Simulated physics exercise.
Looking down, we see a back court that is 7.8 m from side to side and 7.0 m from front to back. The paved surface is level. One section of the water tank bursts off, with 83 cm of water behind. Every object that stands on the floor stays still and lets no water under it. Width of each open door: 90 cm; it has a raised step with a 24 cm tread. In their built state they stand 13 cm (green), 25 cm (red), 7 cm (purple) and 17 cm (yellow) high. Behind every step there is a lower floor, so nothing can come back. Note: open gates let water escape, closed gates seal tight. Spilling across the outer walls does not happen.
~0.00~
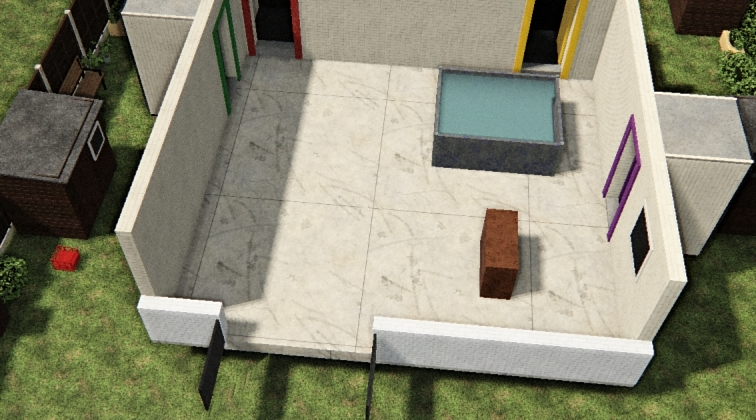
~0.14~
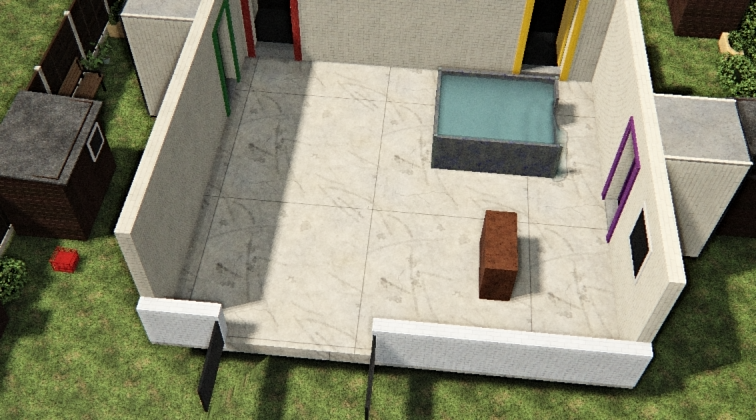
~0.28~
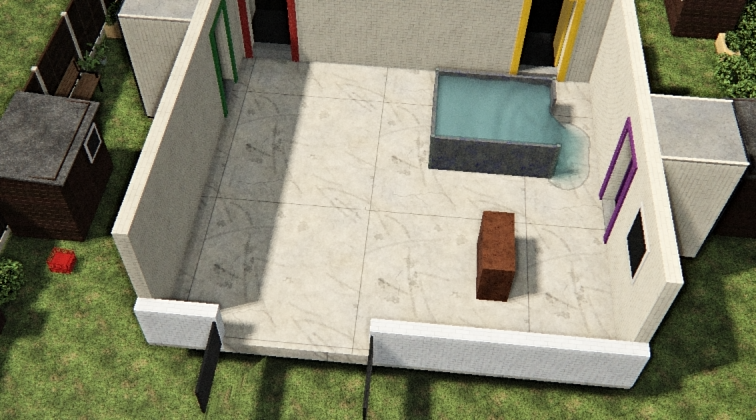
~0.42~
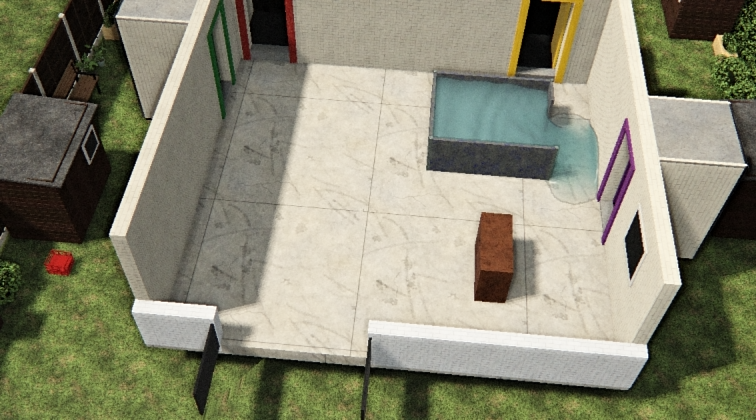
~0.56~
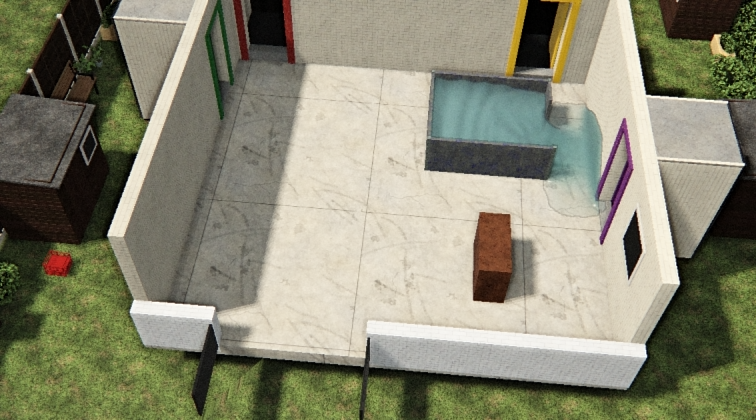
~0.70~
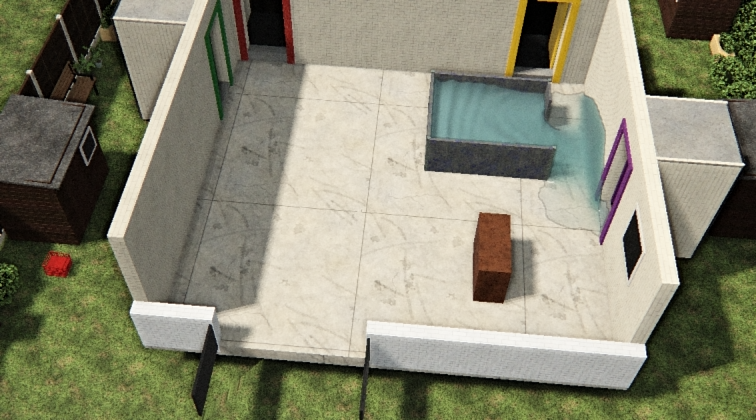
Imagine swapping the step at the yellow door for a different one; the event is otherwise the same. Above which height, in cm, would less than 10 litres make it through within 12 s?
Above roughly 29 cm.
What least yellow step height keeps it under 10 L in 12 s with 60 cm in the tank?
Then around 20 centimetres.
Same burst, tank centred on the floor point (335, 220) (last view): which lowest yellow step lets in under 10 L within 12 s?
Some 19 cm.
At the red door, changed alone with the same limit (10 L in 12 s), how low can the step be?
Red: Roughly 12.0 cm.
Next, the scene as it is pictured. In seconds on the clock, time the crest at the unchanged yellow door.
The level tops out near 2.2 seconds.
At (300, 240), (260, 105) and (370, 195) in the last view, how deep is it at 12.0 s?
Approx. 7 / 7 / 6 cm.
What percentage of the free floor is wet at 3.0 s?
Wet: Close to 35 %.
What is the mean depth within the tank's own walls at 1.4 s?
I'd put it near 52 cm.
After 1.4 s water covers 15 % of the floor, deepest (63 cm) near (582, 160); 19 cm at the yellow door, 1 litre in over its 17 cm step.
After 3.0 s water covers 35 % of the floor, deepest (39 cm) near (583, 89); 26 cm at the yellow door, 60 litres in over its 17 cm step.
After 12.0 s water covers 95 % of the floor, deepest (10 cm) near (311, 304); 6 cm at the yellow door, 89 litres in over its 17 cm step.
At the yellow door as built, the water arrived by 1.2 s and peaked near 30 cm at 2.2 s.
Run again over the same 12 s with other heights there, 16 litres in over 27 cm, 5 litres over 31.5 cm. The limit of 10 litres is kept from about 29 cm up.
